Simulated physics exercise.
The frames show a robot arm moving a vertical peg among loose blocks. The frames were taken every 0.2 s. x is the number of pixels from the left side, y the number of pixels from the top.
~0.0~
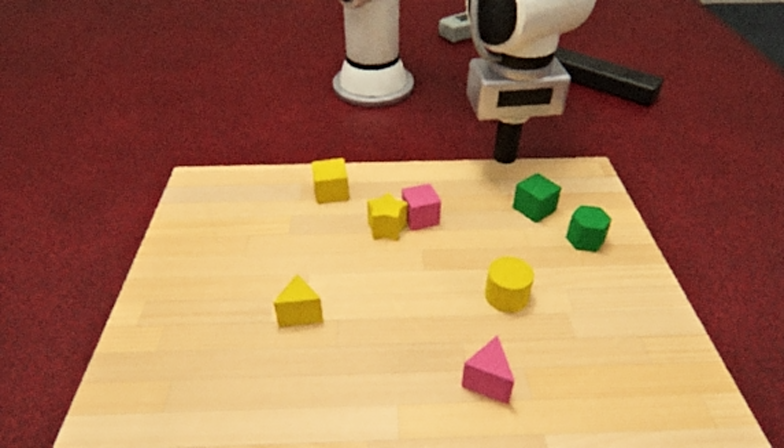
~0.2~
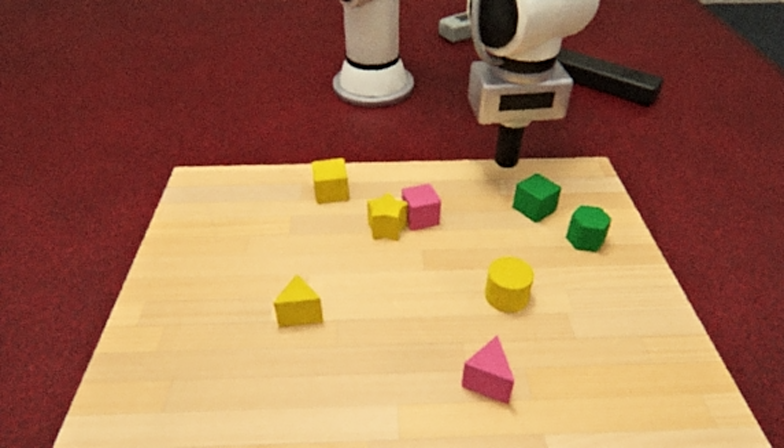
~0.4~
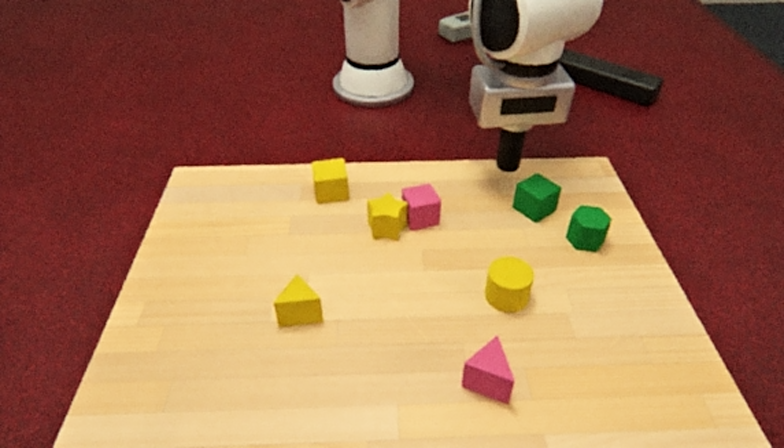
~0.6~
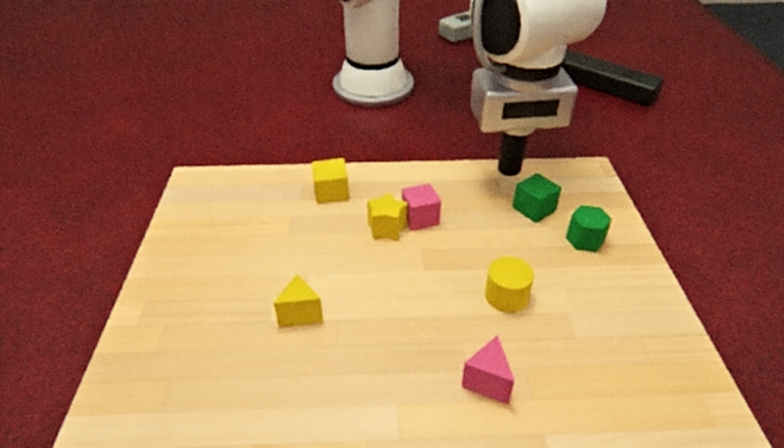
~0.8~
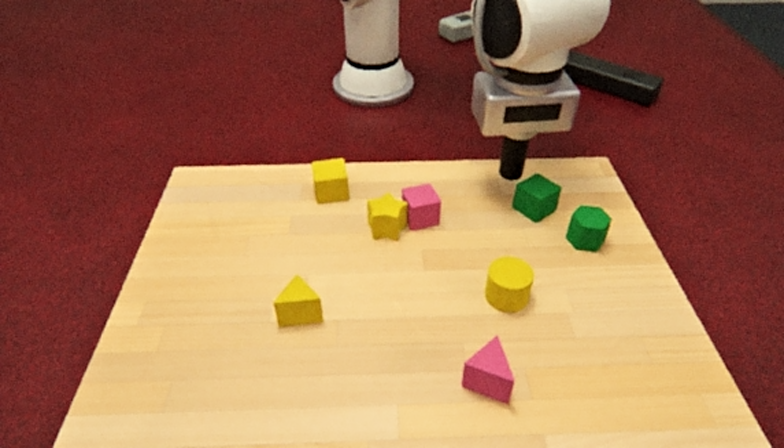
A robot arm with a black peg edged slightly forward over the far side of a wooden board, nearing a green block, while the yellow, pink and green blocks all stayed still.
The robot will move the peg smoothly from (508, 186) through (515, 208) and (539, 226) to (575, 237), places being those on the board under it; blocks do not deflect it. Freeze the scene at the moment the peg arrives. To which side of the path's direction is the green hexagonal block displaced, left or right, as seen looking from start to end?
So, looking from the first point of the path to the last, the green hexagonal block moves leftwards.
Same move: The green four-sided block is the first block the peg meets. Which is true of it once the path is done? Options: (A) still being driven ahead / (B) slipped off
The correct letter is A.
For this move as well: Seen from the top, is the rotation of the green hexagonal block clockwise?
Short answer: Yes.
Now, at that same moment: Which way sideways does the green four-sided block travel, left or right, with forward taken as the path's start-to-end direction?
Slides left.
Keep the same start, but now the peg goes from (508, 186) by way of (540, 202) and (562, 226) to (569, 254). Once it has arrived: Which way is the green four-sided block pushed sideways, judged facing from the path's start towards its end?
The right-hand side.
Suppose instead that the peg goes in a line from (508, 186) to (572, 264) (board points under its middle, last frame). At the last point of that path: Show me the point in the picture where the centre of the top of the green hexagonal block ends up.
In the picture, that point is around (650, 239).
On the path given first. One third of the way, peg at (518, 196); green four-sided block at (549, 194), turned 30° anticlockwise.
Two thirds of the way, peg at (542, 214); green four-sided block at (577, 206), turned 55° anticlockwise; green hexagonal block at (616, 224).
At the end, peg at (579, 225); green four-sided block at (613, 211), turned 75° anticlockwise; green hexagonal block at (644, 233), turned 55° clockwise.
